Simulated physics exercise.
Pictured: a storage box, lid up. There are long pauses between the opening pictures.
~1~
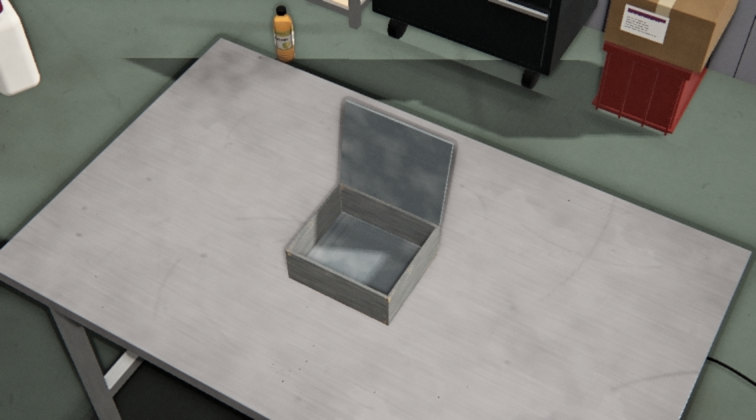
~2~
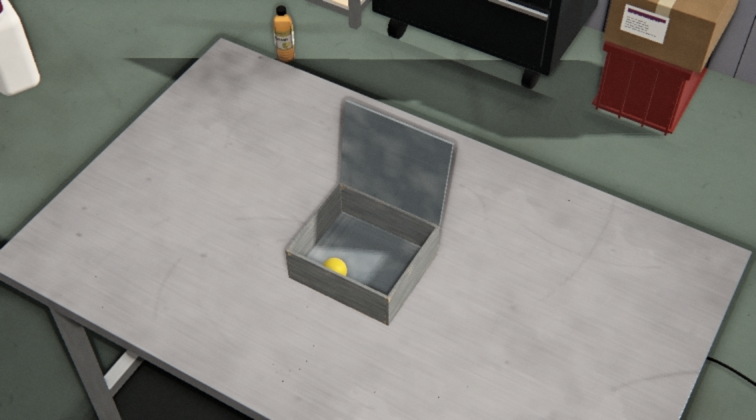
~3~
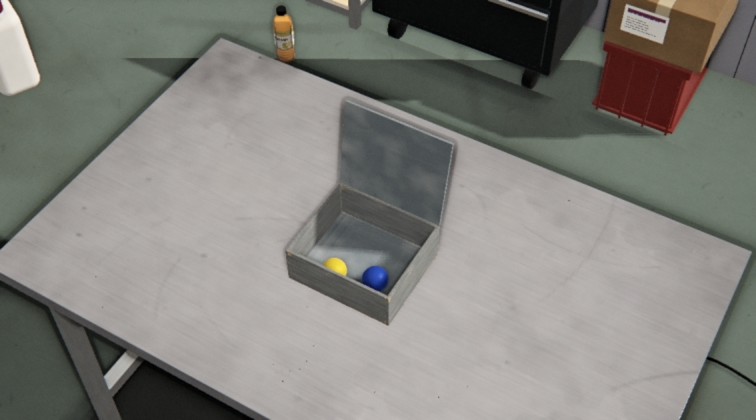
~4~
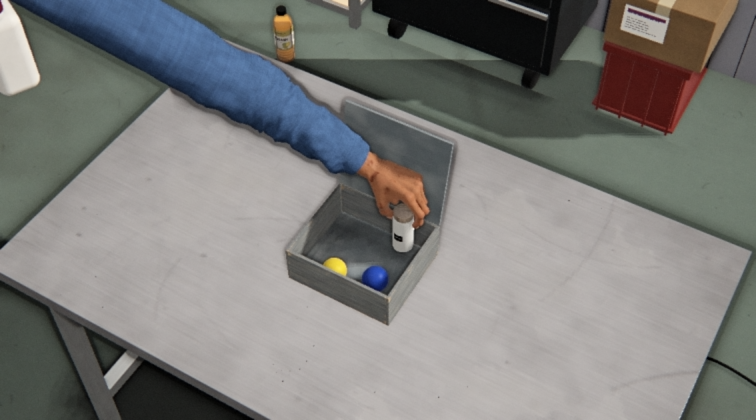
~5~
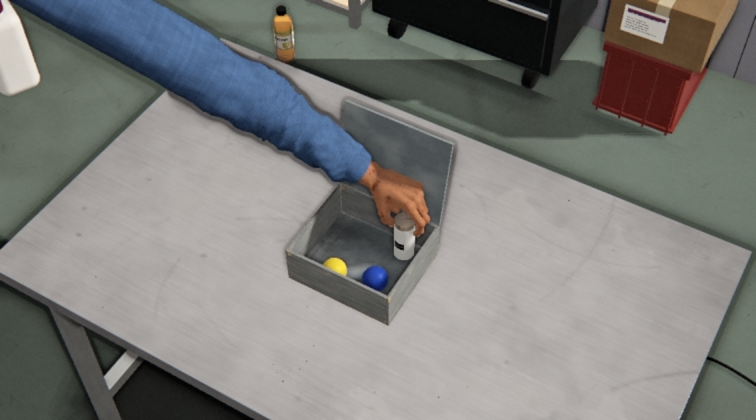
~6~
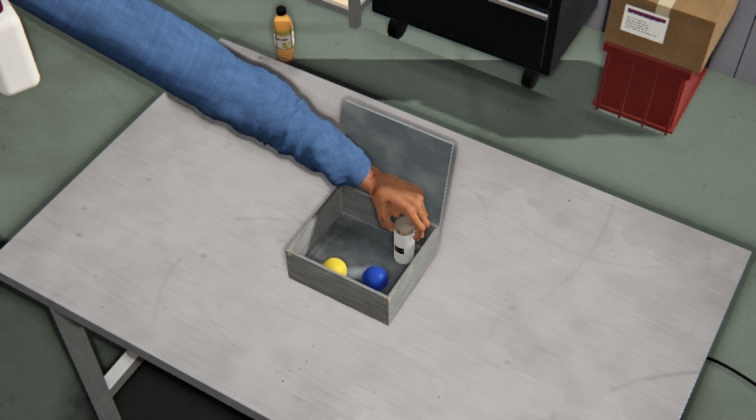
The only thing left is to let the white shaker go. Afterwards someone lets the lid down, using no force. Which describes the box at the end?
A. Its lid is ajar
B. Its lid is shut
Its lid is ajar (A).
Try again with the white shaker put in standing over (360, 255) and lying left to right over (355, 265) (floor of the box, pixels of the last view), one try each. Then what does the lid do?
First, it gets propped open; second, it comes fully down.
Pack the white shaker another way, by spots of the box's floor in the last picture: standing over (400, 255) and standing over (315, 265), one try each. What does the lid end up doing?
First time round it won't go down, and second time round it won't go down.
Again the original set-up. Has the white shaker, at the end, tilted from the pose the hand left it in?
Well, it stays just as set.
Then, 1.20 s past the last view, lid starting down.
Then, 1.50 s past the last view, lid 73° above the rim.
Then, 1.70 s past the last view, lid 50° above the rim.
Finally, lid 43° above the rim; all 3 still in place. Final places as the last picture's camera would see them, white shaker near (404, 241).
